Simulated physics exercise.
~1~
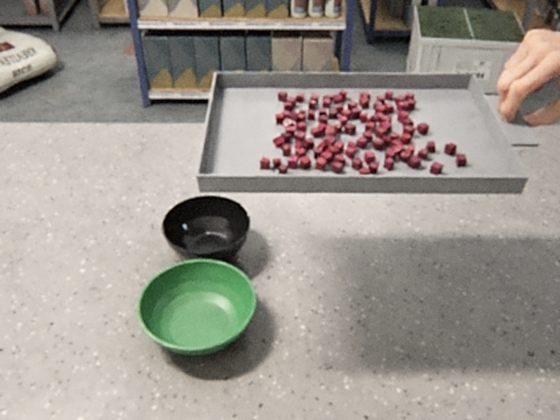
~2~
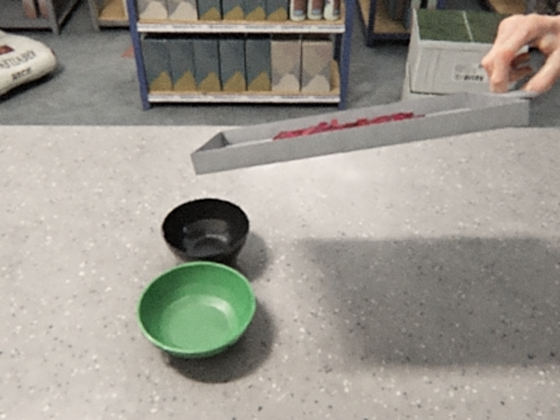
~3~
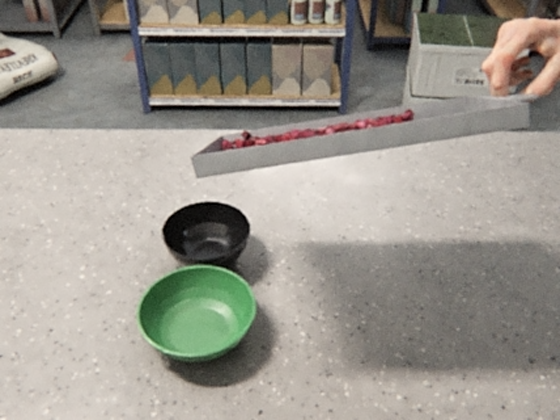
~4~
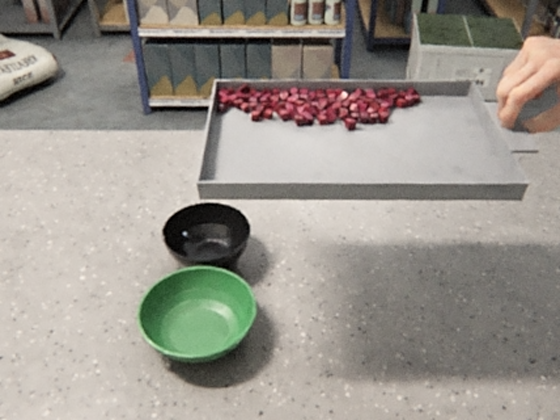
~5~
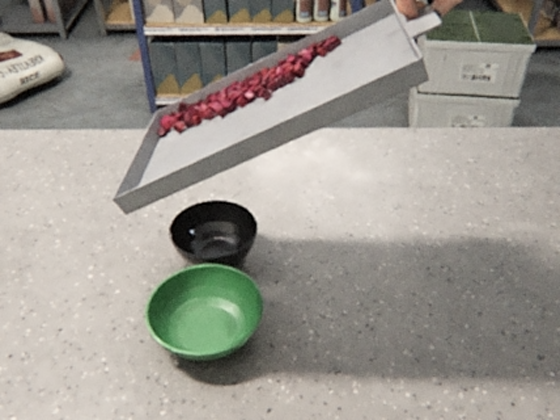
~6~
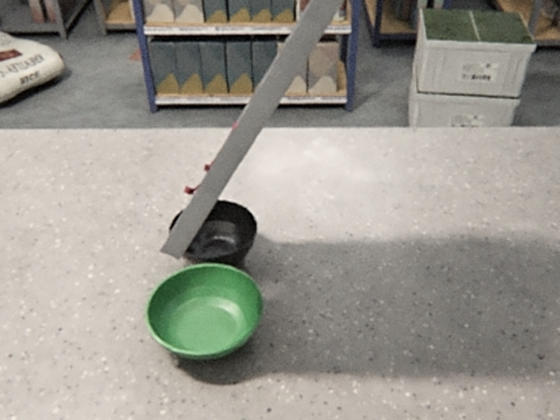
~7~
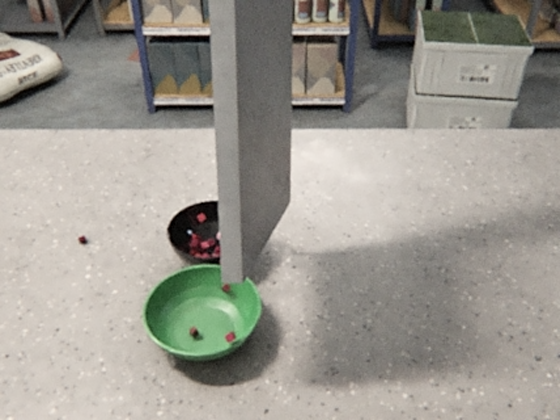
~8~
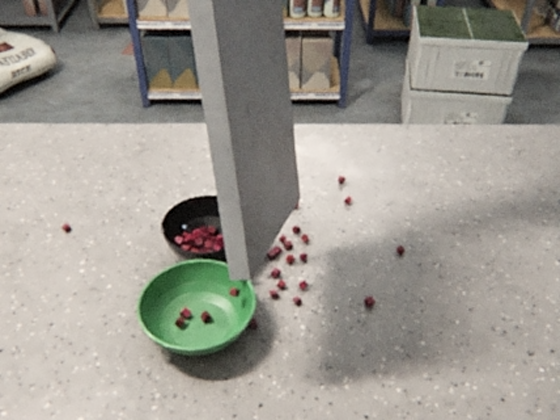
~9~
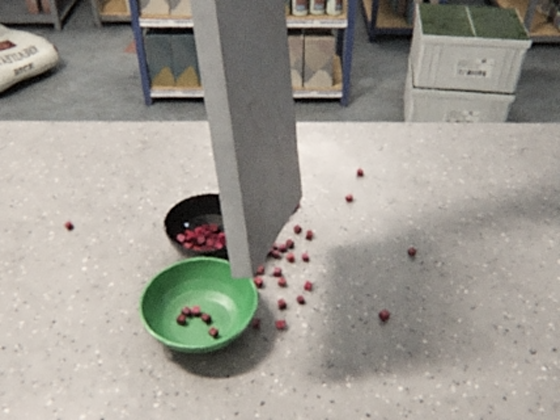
On a speckled counter, a hand tips red cubes from a tray, scattering many beside two bowls.
